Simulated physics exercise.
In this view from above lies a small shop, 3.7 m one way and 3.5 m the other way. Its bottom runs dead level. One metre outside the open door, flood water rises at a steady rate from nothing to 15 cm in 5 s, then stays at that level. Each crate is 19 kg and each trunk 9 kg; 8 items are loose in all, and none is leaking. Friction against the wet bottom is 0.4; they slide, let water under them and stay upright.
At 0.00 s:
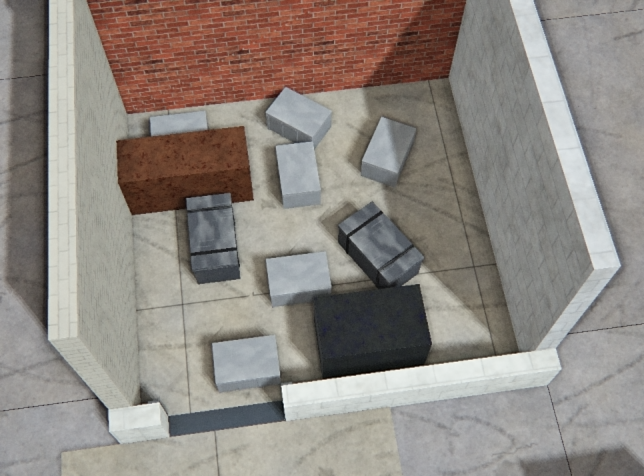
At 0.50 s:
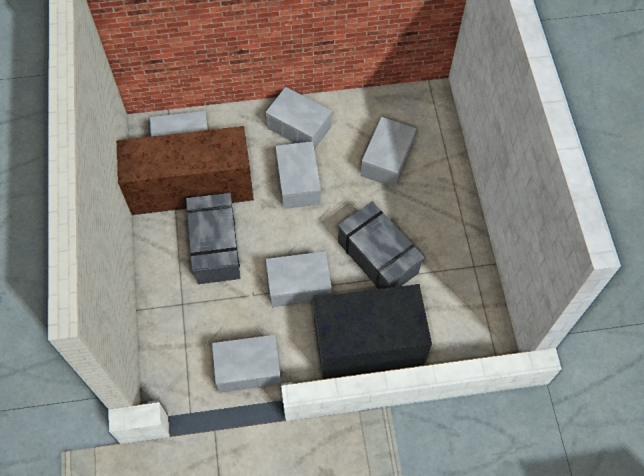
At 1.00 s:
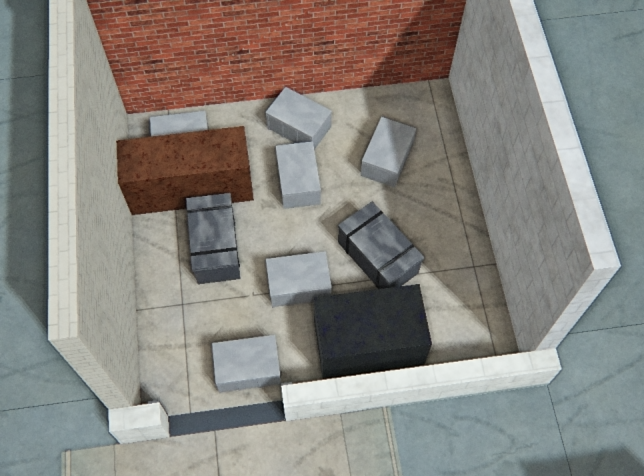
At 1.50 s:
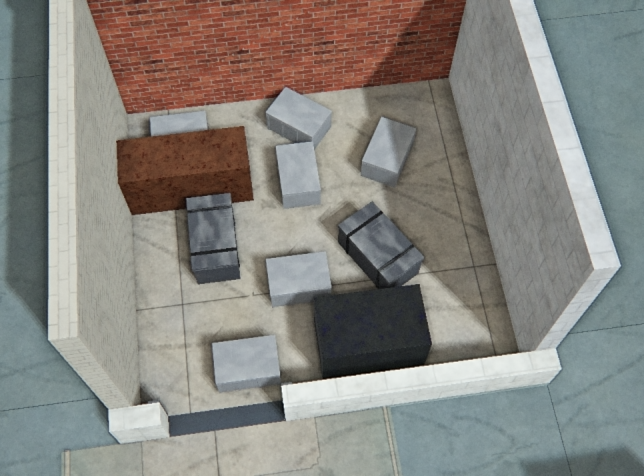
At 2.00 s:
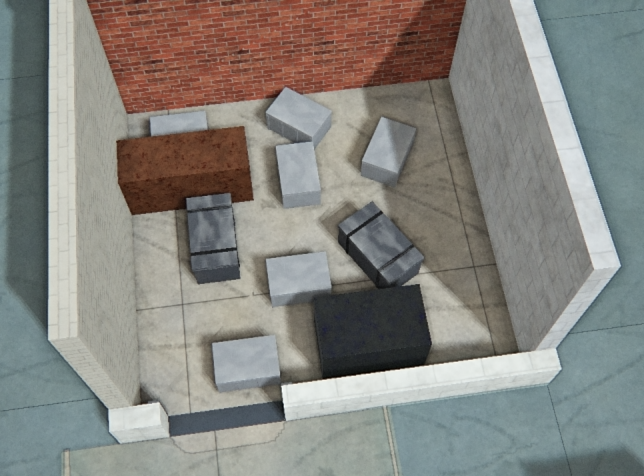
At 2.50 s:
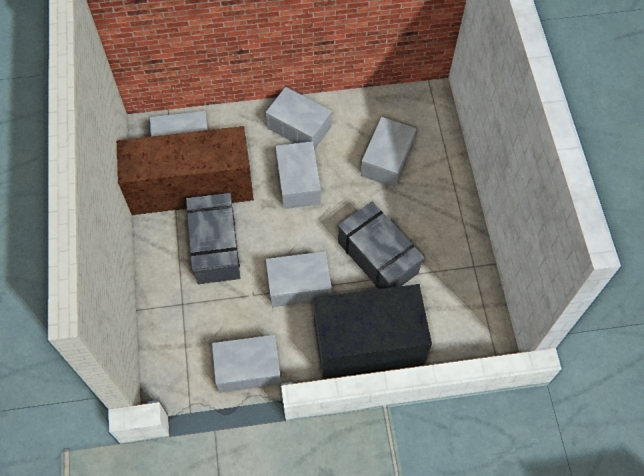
Bluish water spreading over the paving around a small roofless brick-backed shop, reaching its doorway while the crates and trunks inside stay still.
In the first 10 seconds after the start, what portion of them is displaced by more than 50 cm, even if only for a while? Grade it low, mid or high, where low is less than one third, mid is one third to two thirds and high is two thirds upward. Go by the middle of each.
Grade: Mid.
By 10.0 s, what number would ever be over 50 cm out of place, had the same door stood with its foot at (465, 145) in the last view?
That gives 4 of them.
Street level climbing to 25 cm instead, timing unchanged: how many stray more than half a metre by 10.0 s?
In that case 6 of them.
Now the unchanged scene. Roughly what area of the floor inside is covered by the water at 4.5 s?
I'd put it close to 2.0 m2.
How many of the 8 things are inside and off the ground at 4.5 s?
Total: 0.
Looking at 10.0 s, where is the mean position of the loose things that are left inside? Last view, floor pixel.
I'd say about (320, 193) in the last view.
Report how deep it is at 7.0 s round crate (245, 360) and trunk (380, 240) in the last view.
Some 6 cm at the first, some 1 cm at the second.
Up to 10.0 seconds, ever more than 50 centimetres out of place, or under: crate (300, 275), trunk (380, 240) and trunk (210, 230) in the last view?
Taking them in that order, the first is beyond the limit, the second beyond the limit and the third beyond the limit.
After 3.5 s 0 of 8 are over 50 cm from their spots; 0 afloat.
After 4.5 s 0 of 8 are over 50 cm from their spots; 0 afloat.
After 7.0 s 1 of 8 are over 50 cm from their spots; 1 afloat.
After 10.0 s 4 of 8 are over 50 cm from their spots, and 4 have been at some point; 3 afloat.
